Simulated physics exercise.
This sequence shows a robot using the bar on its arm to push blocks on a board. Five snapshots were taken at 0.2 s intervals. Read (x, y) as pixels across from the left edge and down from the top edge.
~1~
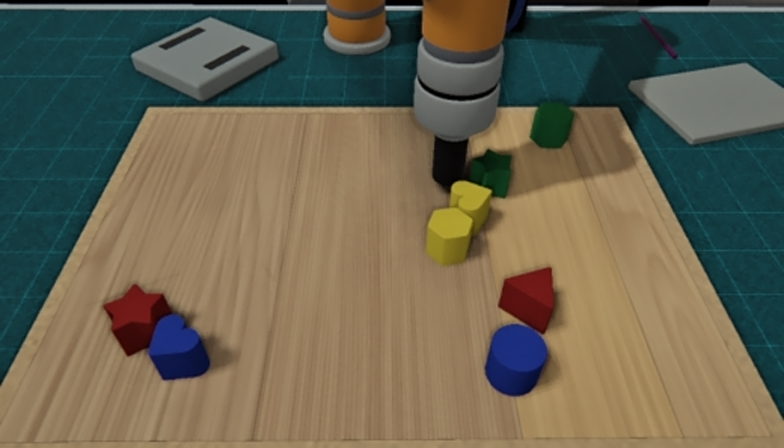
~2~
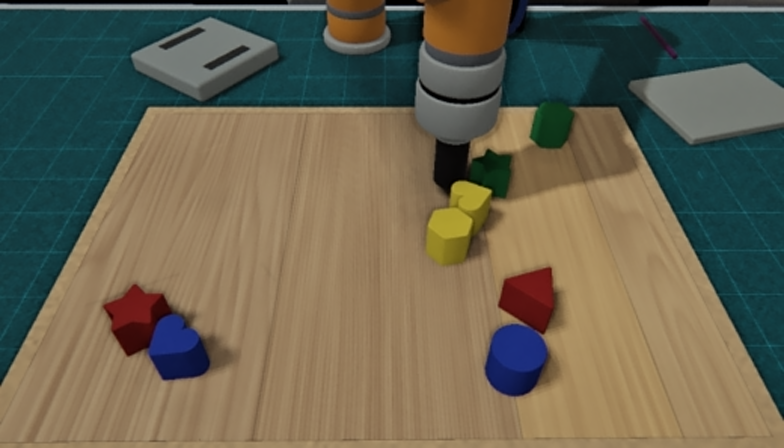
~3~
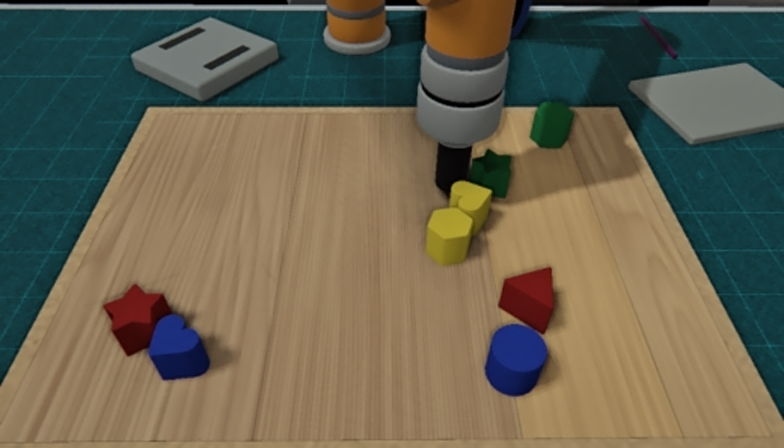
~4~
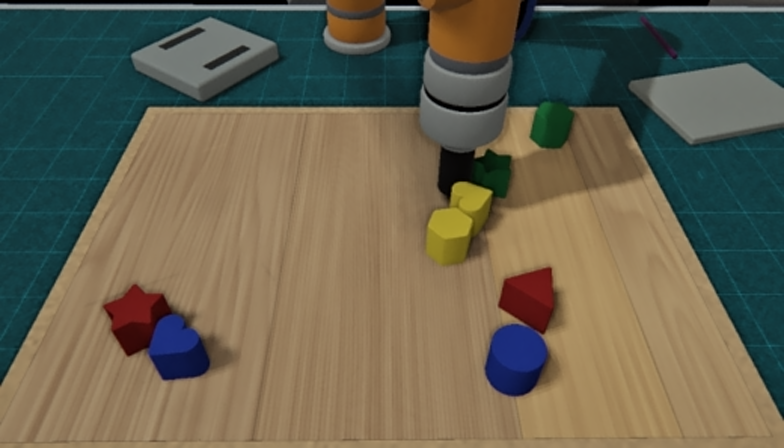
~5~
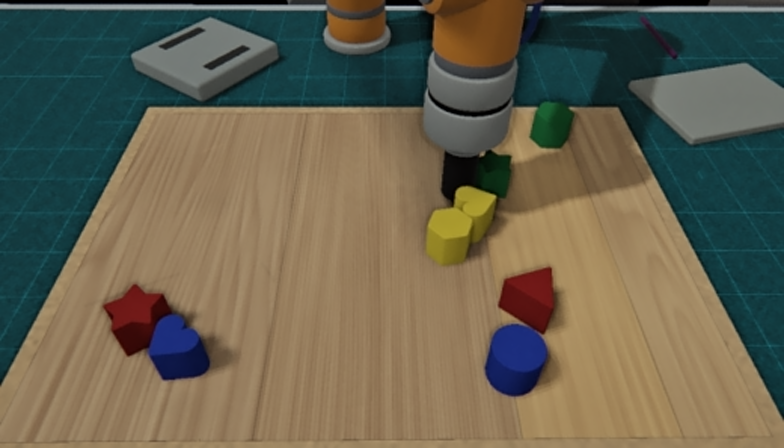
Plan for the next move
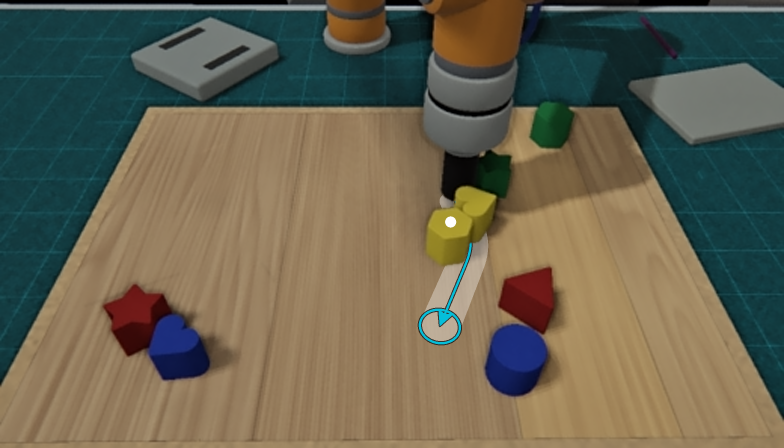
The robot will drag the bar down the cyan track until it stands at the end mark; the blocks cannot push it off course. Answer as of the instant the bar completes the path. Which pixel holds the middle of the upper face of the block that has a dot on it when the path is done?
Pixel (421, 246).
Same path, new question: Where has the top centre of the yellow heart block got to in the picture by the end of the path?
The answer is (508, 245).
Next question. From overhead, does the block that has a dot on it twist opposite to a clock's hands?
Answer: No.
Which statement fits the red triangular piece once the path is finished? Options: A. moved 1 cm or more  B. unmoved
That would be B.
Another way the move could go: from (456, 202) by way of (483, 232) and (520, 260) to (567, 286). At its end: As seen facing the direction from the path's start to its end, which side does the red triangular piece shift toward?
Measured against the direction from start to end, the red triangular piece shifts toward the right-hand side.
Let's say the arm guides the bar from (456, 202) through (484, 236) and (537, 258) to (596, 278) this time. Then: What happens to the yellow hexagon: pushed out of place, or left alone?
Still in place.
The line goes from (456, 202) over (470, 239) and (459, 280) to (440, 326); the dot is on the yellow hexagon.
The first path, step by step. One third of the way, bar (472, 229); yellow hexagon (445, 228); yellow heart block (504, 233), turned 40° anticlockwise.
Two thirds of the way, bar (460, 271); yellow hexagon (422, 245), turned 55° clockwise; yellow heart block (508, 245), turned 90° anticlockwise.
At the end, bar (441, 316); yellow hexagon (421, 246), turned 60° clockwise; yellow heart block (508, 245), turned 90° anticlockwise; green star block unmoved; red triangular piece unmoved.
